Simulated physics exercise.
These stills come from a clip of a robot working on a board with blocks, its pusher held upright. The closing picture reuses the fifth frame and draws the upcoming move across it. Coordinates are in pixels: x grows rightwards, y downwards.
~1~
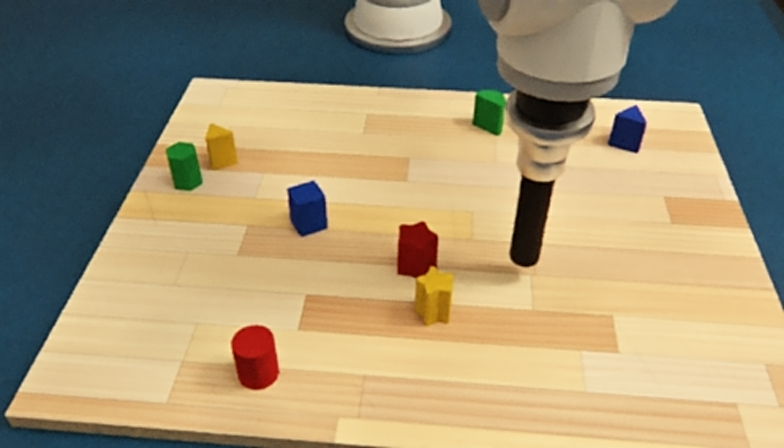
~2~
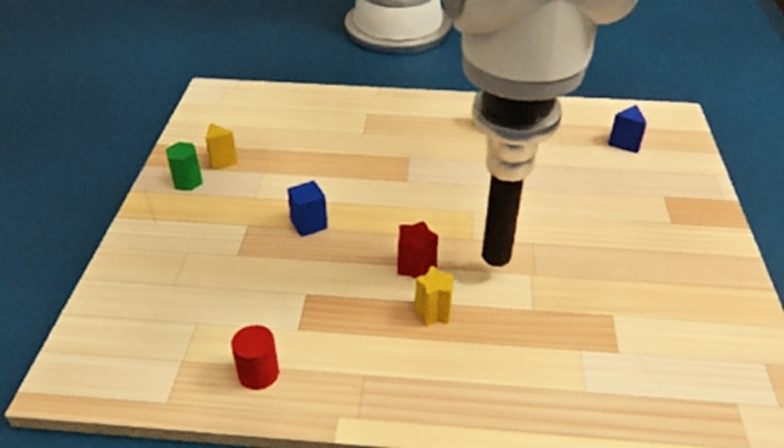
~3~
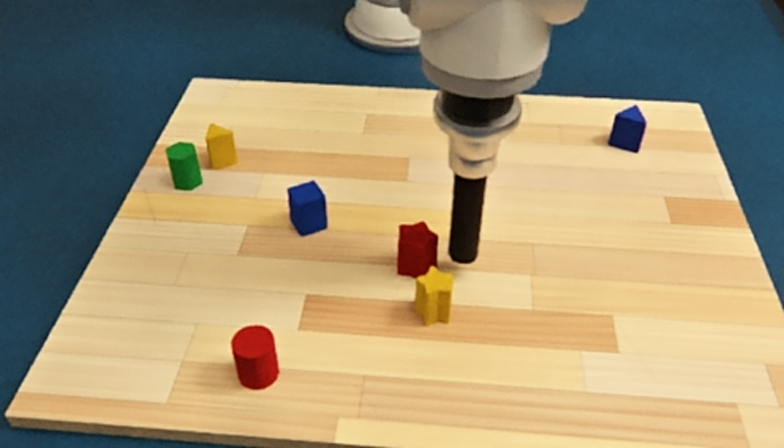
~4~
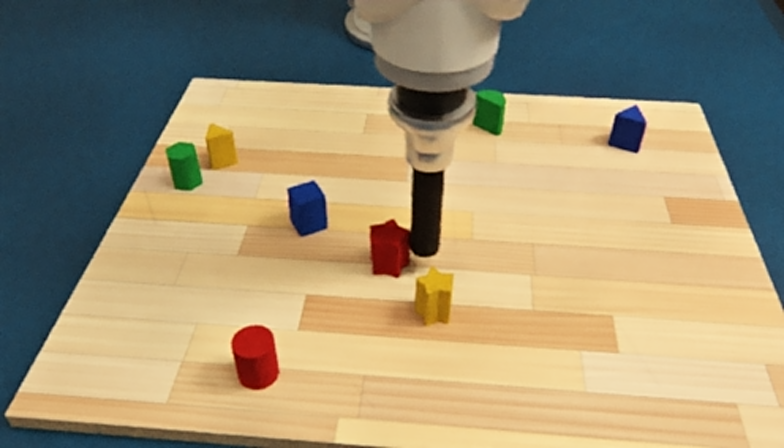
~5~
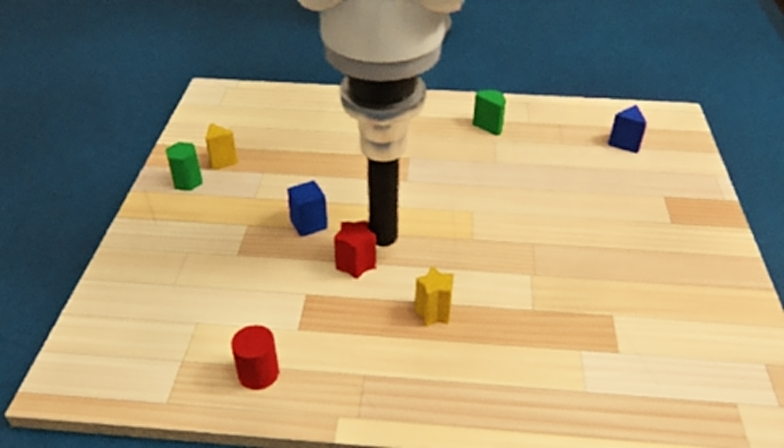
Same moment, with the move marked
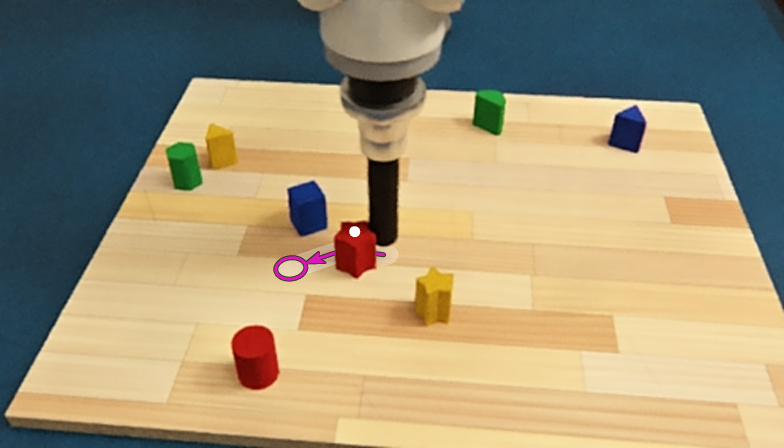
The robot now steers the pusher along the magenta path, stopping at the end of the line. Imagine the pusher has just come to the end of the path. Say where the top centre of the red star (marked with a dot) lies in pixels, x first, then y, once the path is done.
For the centre of its top, I'd go with (295, 256).
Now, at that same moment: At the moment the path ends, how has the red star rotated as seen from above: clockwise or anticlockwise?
Bird's-eye view: Counterclockwise.
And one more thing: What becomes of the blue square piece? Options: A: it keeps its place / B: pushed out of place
Letter A.
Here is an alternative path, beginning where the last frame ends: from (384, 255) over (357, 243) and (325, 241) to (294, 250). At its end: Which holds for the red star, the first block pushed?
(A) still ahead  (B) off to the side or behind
B - off to the side or behind.
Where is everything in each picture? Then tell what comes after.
In the first picture, pusher's lower end (524, 259); blue square piece (306, 192); red star (417, 234).
In the second picture, pusher (496, 258); blocks still.
In the third picture, pusher (463, 256); blocks still.
In the fourth picture, pusher (425, 249); red star (389, 232).
In the fifth picture, pusher (384, 239); blue square piece (306, 192); red star (355, 232).
Drawn move, from (384, 255) through (352, 251) and (321, 258) to (291, 268); the dot is on the red star.
On the path given first. Halfway along, pusher (335, 237); red star (319, 240), turned 45° anticlockwise.
At the end, pusher (289, 252); blue square piece still; red star (295, 256), turned 90° anticlockwise.
